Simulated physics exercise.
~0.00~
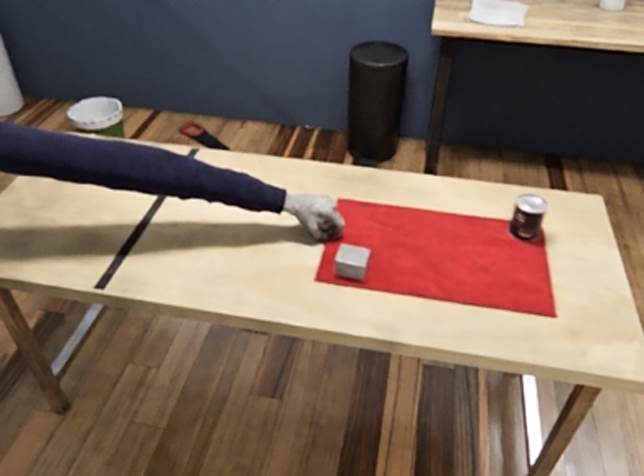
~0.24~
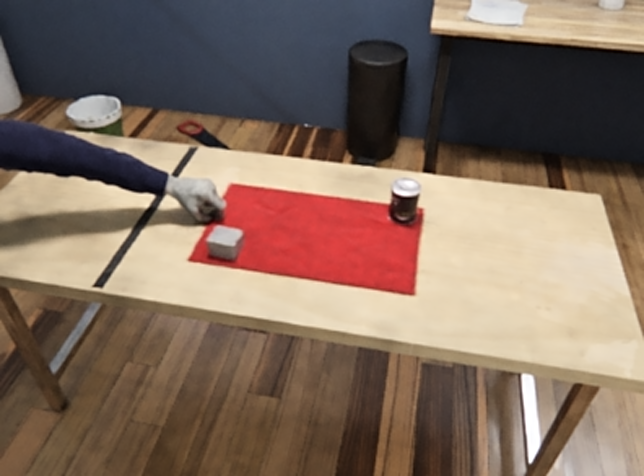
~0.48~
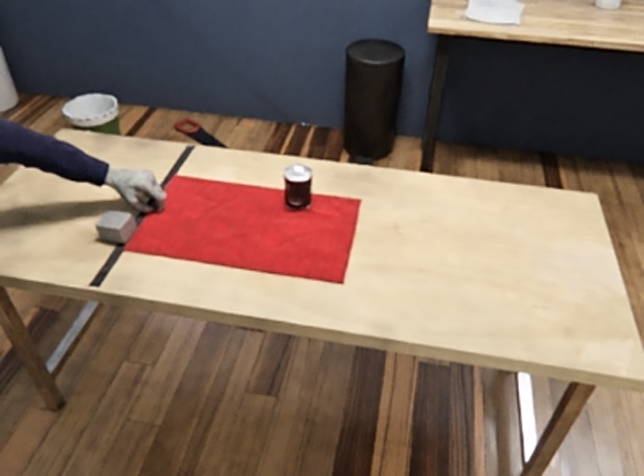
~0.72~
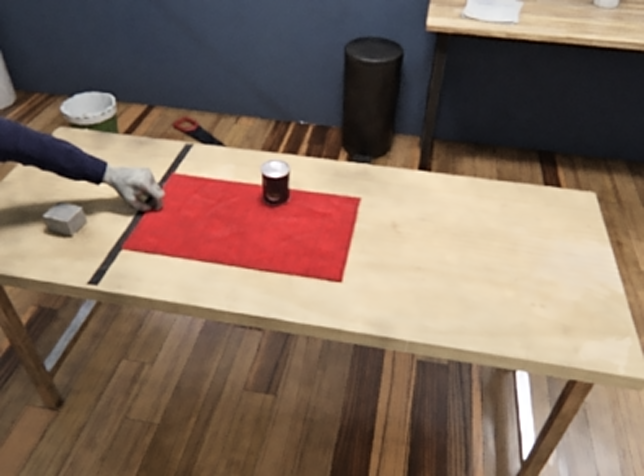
The clip opens on a wooden workbench where a gloved hand in a dark sleeve grips the left edge of a red cloth that carries a small grey block and a dark tin. The hand pulls the cloth left toward a dark strip of tape, and both objects ride along with it. When the edge of the cloth reaches the tape, the hand stops, and the block slides off the front edge. The tin shifts a little further left on the cloth. At the end, the block rests on the bare wood beyond the tape, while the tin stands upright on the cloth.
